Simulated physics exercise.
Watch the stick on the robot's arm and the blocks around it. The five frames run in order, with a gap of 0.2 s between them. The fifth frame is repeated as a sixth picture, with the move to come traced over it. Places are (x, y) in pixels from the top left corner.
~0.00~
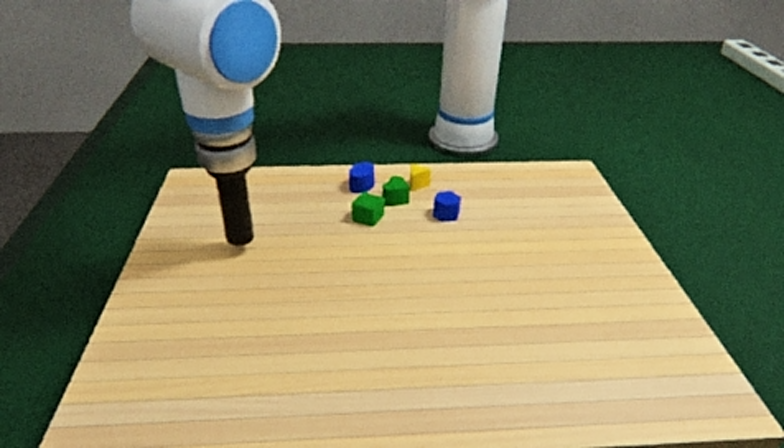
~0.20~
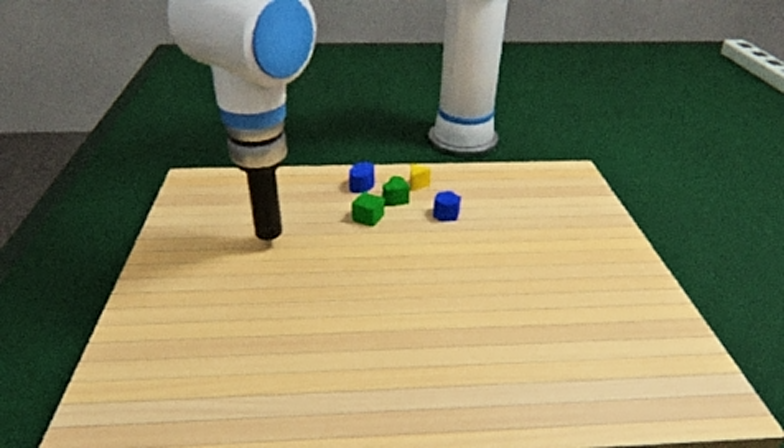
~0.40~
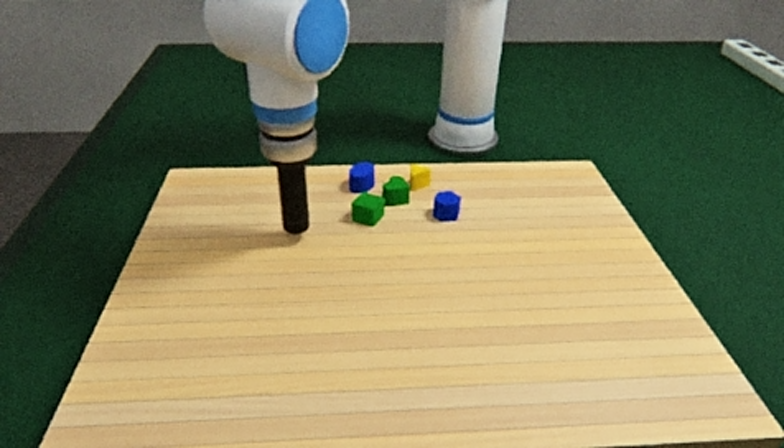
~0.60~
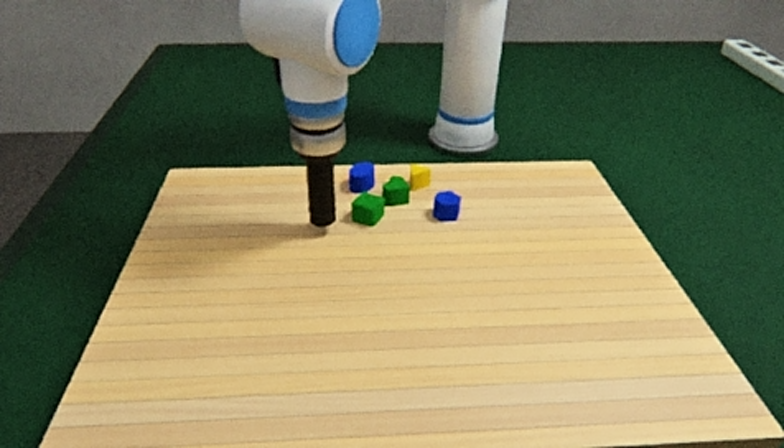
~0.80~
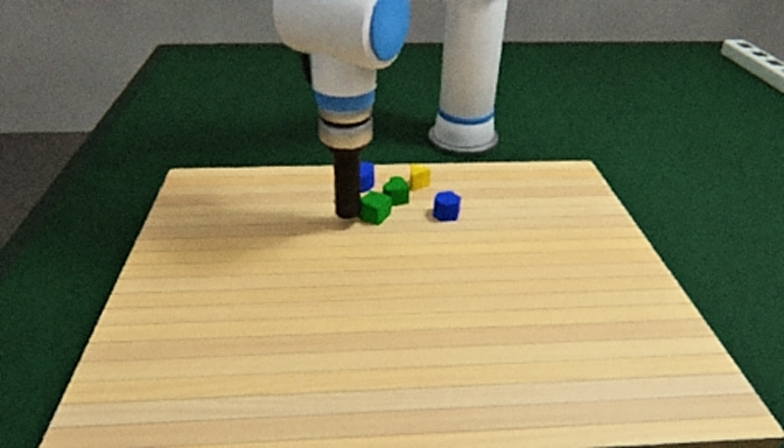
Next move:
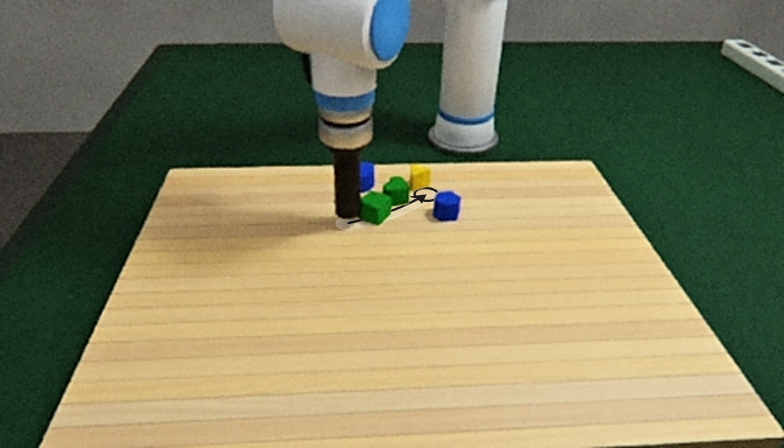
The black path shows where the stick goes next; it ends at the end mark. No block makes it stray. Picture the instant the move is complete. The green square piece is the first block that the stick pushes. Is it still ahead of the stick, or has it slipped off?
When the path is over, you would find the green square piece off to the side or behind the stick.
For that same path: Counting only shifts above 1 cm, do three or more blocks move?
Yes.
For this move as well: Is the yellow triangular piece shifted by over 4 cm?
The answer is no.
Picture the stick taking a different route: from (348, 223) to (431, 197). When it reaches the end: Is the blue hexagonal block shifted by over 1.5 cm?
Yes
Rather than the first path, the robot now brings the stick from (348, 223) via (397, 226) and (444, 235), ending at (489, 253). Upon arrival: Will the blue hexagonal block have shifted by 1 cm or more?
No, that is not how it ends up.
The line goes from (348, 223) by way of (392, 211) to (427, 194).
The first path, step by step. One third of the way, stick at (378, 205); green square piece at (404, 194), turned 20° clockwise; green heart block at (410, 177), turned 40° anticlockwise; yellow triangular piece at (421, 167).
Two thirds of the way, stick at (405, 195); green square piece at (430, 191), turned 75° clockwise; green heart block at (413, 175), turned 55° anticlockwise; yellow triangular piece at (423, 165); blue hexagonal block at (453, 198).
At the end, stick at (427, 185); green square piece at (443, 188), turned 100° clockwise; green heart block at (418, 167), turned 130° anticlockwise; yellow triangular piece at (421, 158), turned 55° clockwise; blue hexagonal block at (460, 200), turned 25° clockwise.
